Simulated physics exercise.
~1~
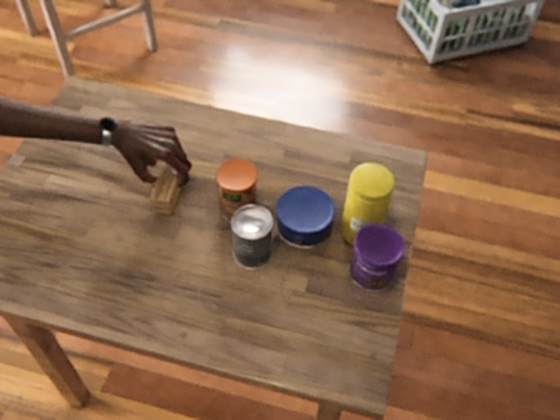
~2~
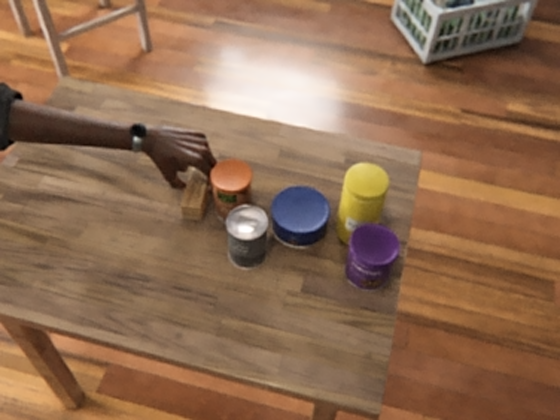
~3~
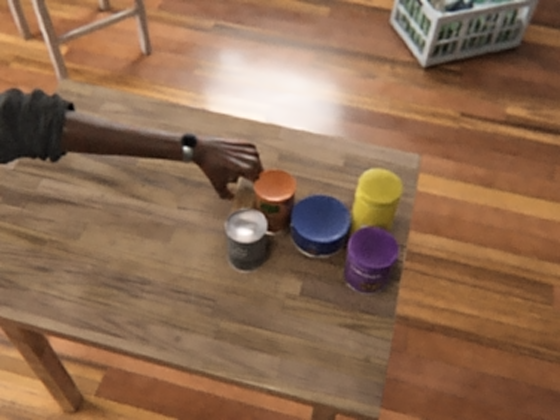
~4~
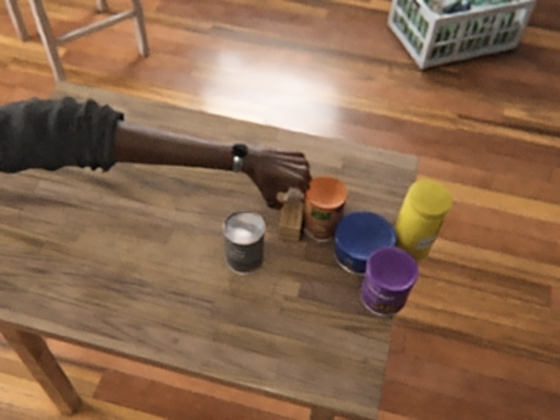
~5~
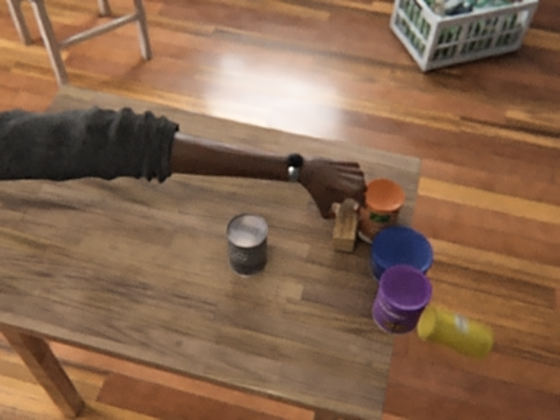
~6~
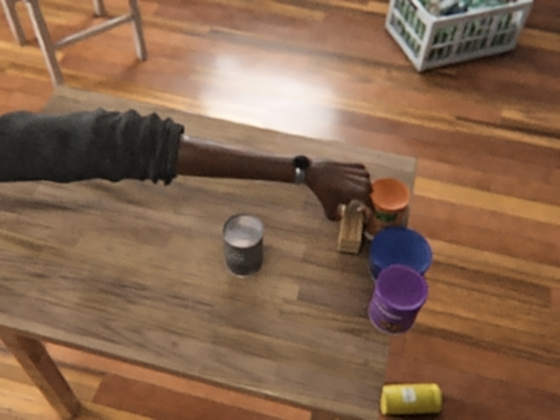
On a wooden table, a hand slid a small wooden block rightward into a cluster of containers, shoving the orange, blue and purple ones toward the edge, while the yellow jar tipped off onto the floor and the grey tin stayed put.
